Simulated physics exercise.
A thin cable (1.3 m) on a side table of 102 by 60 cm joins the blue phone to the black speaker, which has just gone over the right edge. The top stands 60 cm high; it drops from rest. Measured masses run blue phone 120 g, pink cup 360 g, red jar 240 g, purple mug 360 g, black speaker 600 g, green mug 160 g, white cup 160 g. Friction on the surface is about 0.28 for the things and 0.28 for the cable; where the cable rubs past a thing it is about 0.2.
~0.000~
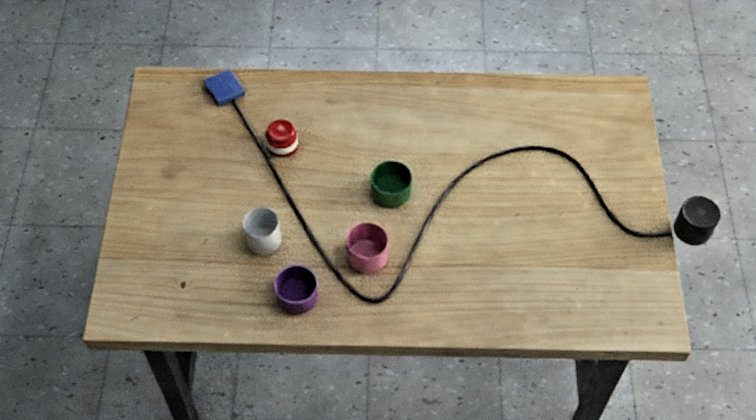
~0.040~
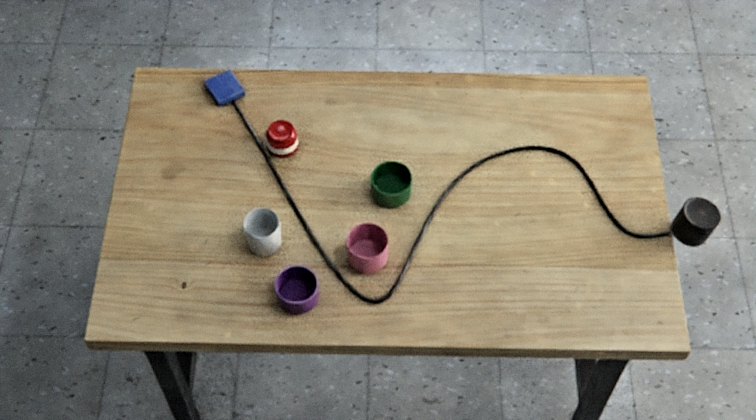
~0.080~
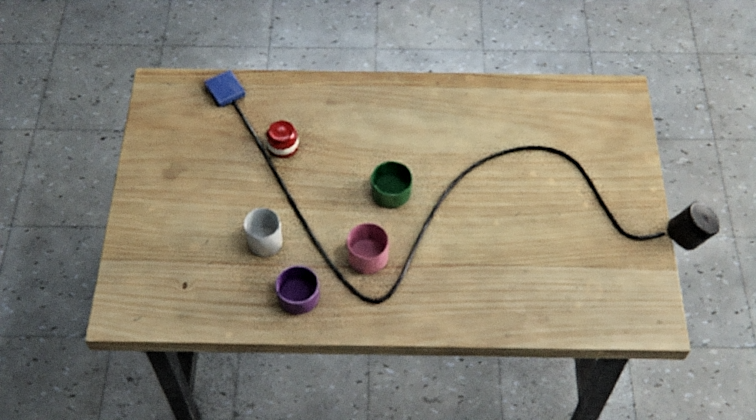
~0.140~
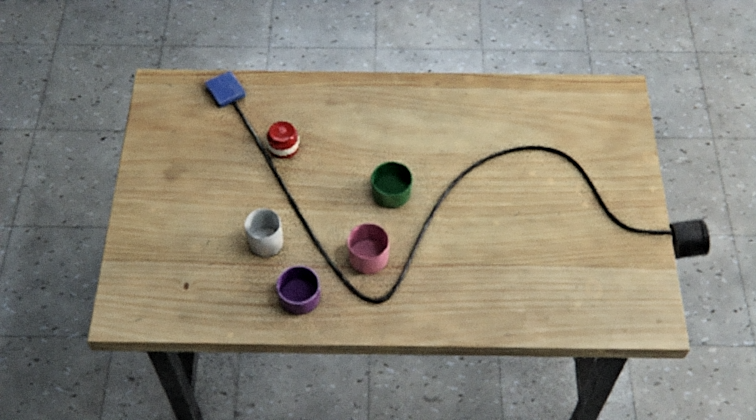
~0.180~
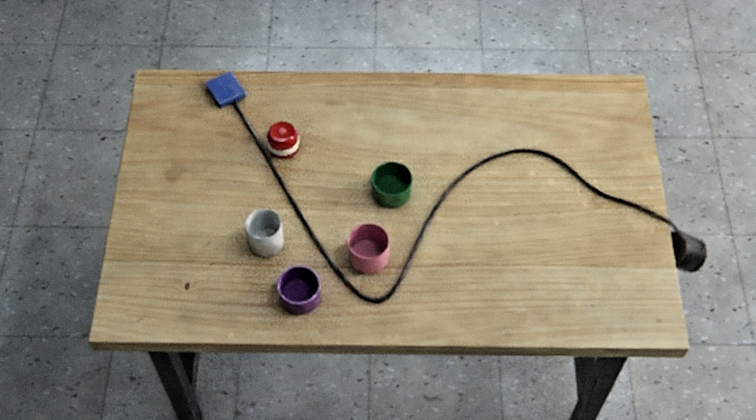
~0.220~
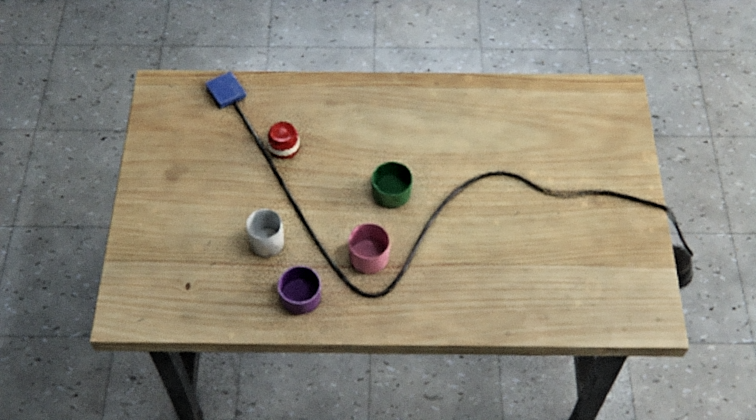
To begin with, a black speaker sits at the right edge of a wooden table, joined by a curving cable to a blue phone among colourful cups and a red jar. The speaker tilts and drops over the edge, then the cable's right side straightens and slides rightward while the cups stay still.
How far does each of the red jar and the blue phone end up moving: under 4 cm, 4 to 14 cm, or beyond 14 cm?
The red jar changes place moderately, the blue phone changes place a lot.
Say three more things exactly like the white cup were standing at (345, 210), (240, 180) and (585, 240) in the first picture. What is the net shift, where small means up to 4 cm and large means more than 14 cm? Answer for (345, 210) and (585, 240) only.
Shift 1: Minor. Shift 2: Medium.
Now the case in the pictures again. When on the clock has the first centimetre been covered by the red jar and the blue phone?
Red jar 0.42 s; blue phone 0.34 s, roughly.
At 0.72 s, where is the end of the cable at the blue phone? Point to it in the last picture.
It's at around pixel (302, 227).
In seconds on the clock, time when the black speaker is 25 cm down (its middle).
That is: 0.28 s.
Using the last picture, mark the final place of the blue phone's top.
The top ends up close to (288, 236) in the last picture.
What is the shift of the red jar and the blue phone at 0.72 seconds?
Red jar roughly 10 cm, blue phone roughly 35 cm.
By 0.5 s, the cable's tail end at (278, 167); blue phone 22 cm off its start, red jar 4 cm off its start, pink cup 10 cm off its start.
By 0.7 s, the cable's tail end at (302, 227); blue phone 37 cm off its start, red jar 9 cm off its start, pink cup 16 cm off its start.
By 1.0 s, the cable's tail end at (304, 228); blue phone 37 cm off its start at (288, 236), red jar 9 cm off its start at (323, 153), pink cup 16 cm off its start at (425, 182).
By 1.2 s, the cable's tail end at (304, 228); blue phone 37 cm off its start, red jar 9 cm off its start, pink cup 16 cm off its start.
By 2.4 s, the cable's tail end at (304, 228); blue phone 37 cm off its start at (288, 236), red jar 9 cm off its start at (323, 153), pink cup 16 cm off its start at (425, 182), white cup 7 cm off its start at (265, 259).
